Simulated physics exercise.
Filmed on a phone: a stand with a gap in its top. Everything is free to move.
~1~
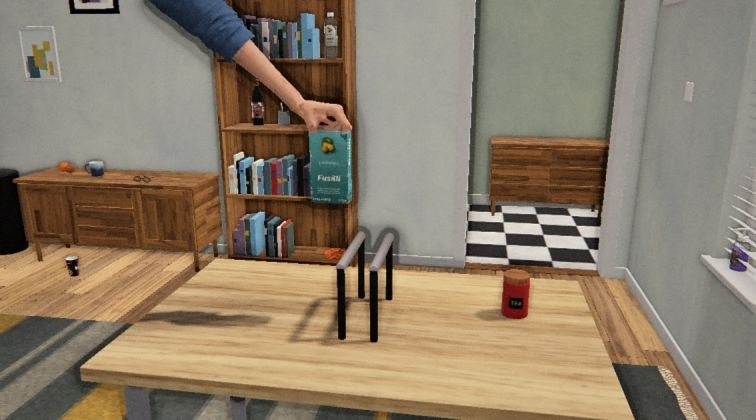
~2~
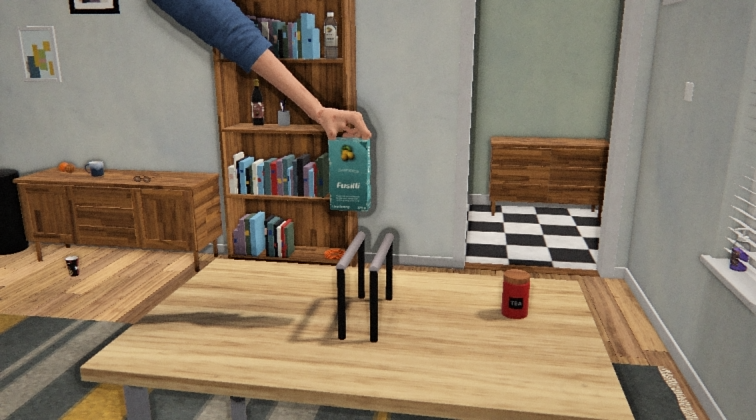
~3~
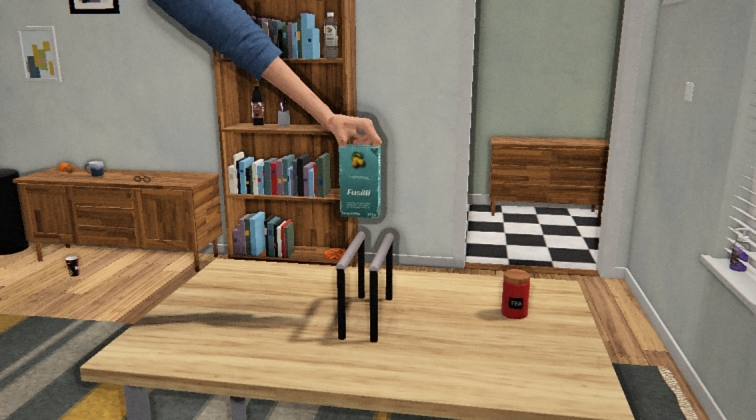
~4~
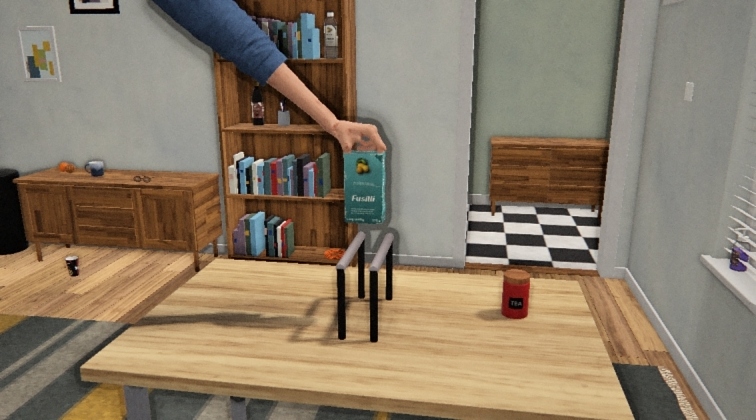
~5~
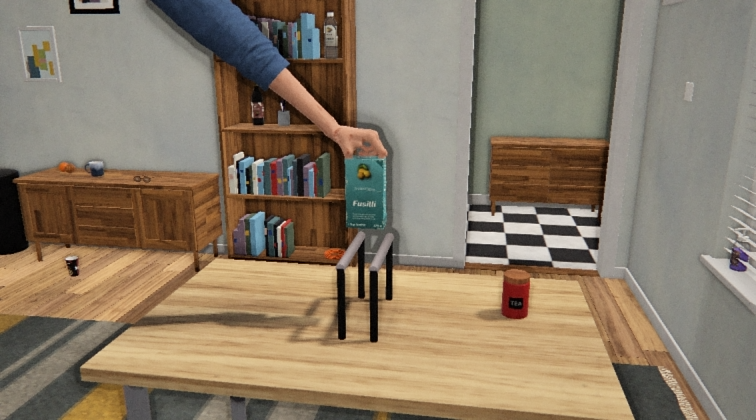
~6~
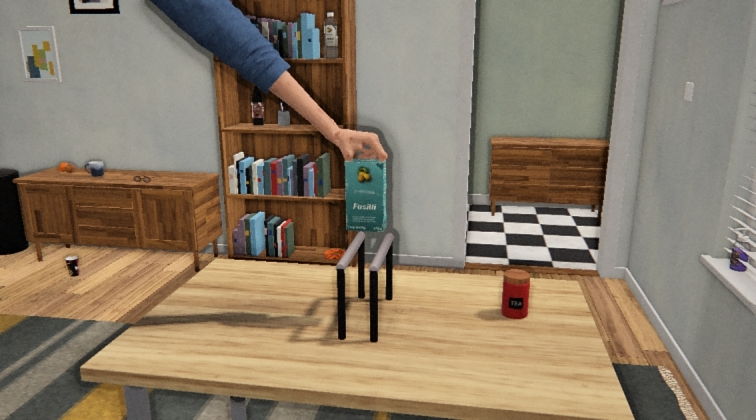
A hand moving a turquoise packet right and slightly down above a gapped stand on a wooden table, beside a still red jar.
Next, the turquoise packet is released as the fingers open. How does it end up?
Watch - it is stopped at the gap.
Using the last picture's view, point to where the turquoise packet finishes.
It winds up at roughly (366, 214).
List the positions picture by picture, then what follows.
The first picture shows being brought over the gap; turquoise packet (331, 167); red jar (516, 294).
The second picture shows being brought over the gap; turquoise packet (350, 174); red jar (516, 294).
The third picture shows being brought over the gap; turquoise packet (360, 181); red jar (516, 294).
The fourth picture shows being brought over the gap; turquoise packet (365, 187); red jar (516, 294).
The fifth picture shows being brought over the gap; turquoise packet (366, 192); red jar (516, 294).
The sixth picture shows poised above the slot; turquoise packet (366, 195); red jar (516, 294).
Then, 0.20 s after the last picture, turquoise packet slid a little near (366, 214).
Then, 0.30 s after the last picture, turquoise packet resting near (366, 214).
At rest, moved from the start, turquoise packet; red jar in place. Seen from the same camera at the end, turquoise packet near (366, 214). The packet is caught.
